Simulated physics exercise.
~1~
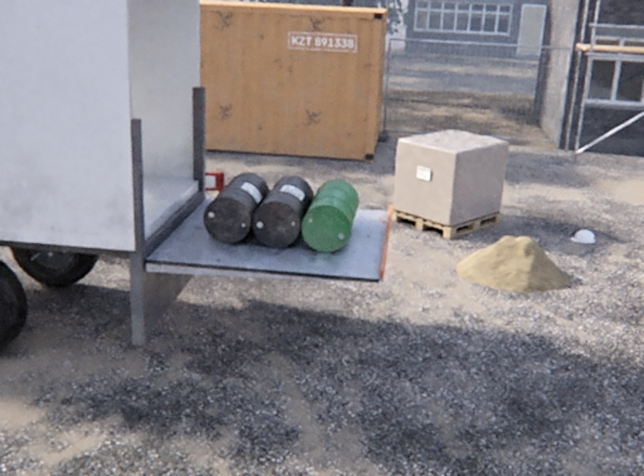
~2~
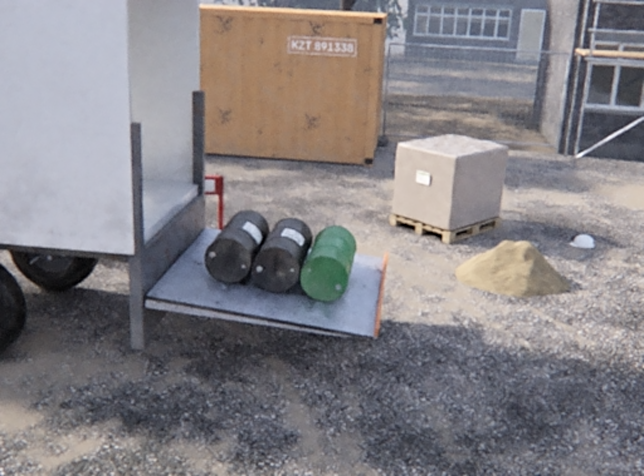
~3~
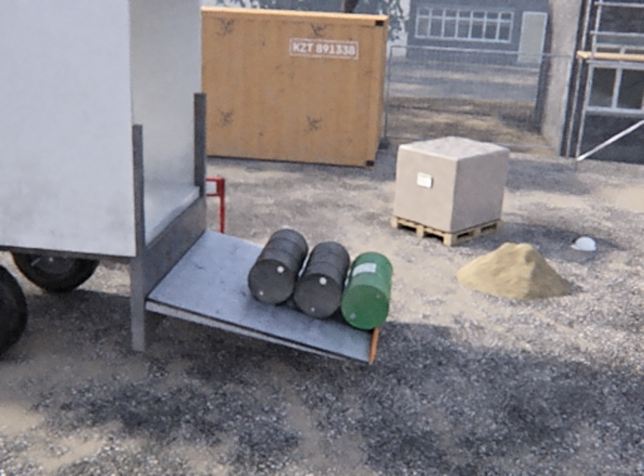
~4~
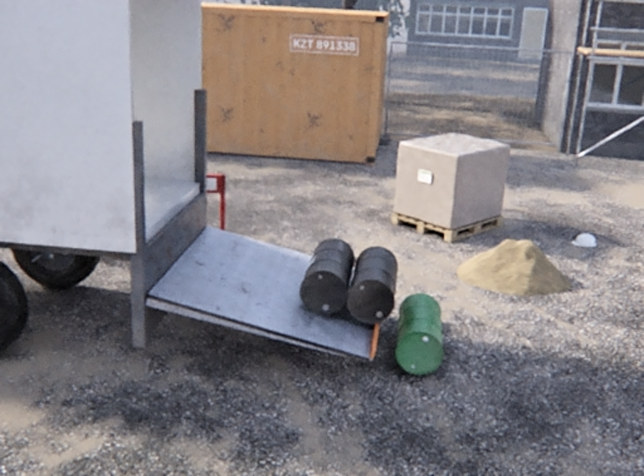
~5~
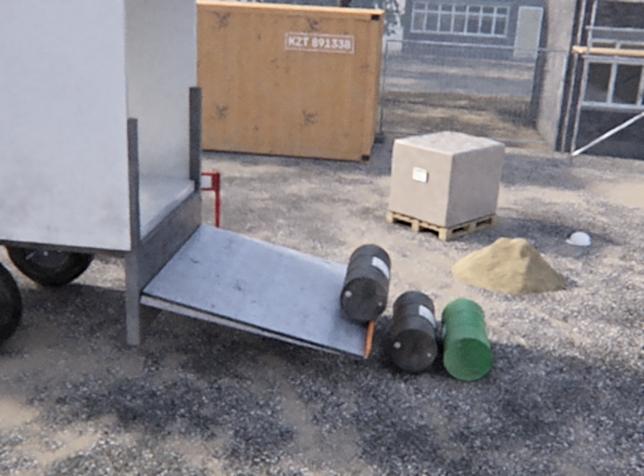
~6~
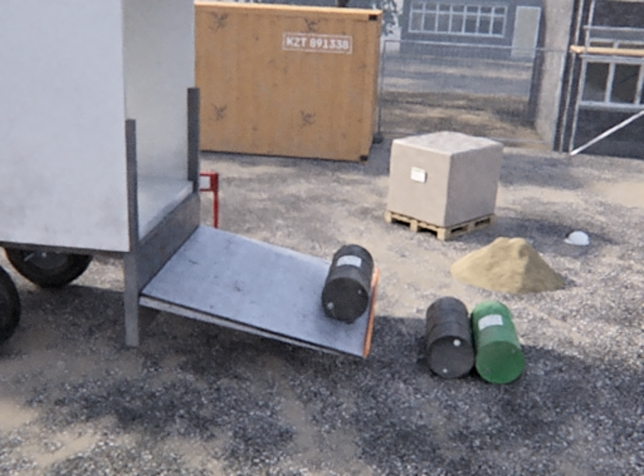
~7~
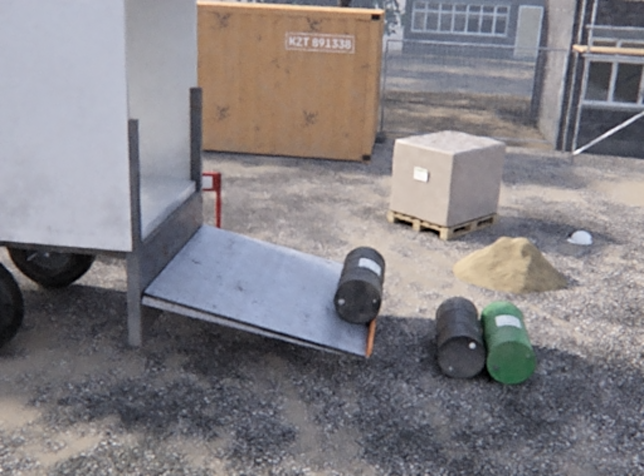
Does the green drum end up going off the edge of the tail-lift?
Yes, the green drum goes over the stop at the edge and ends up on the gravel, to the right of the black drum that followed it.
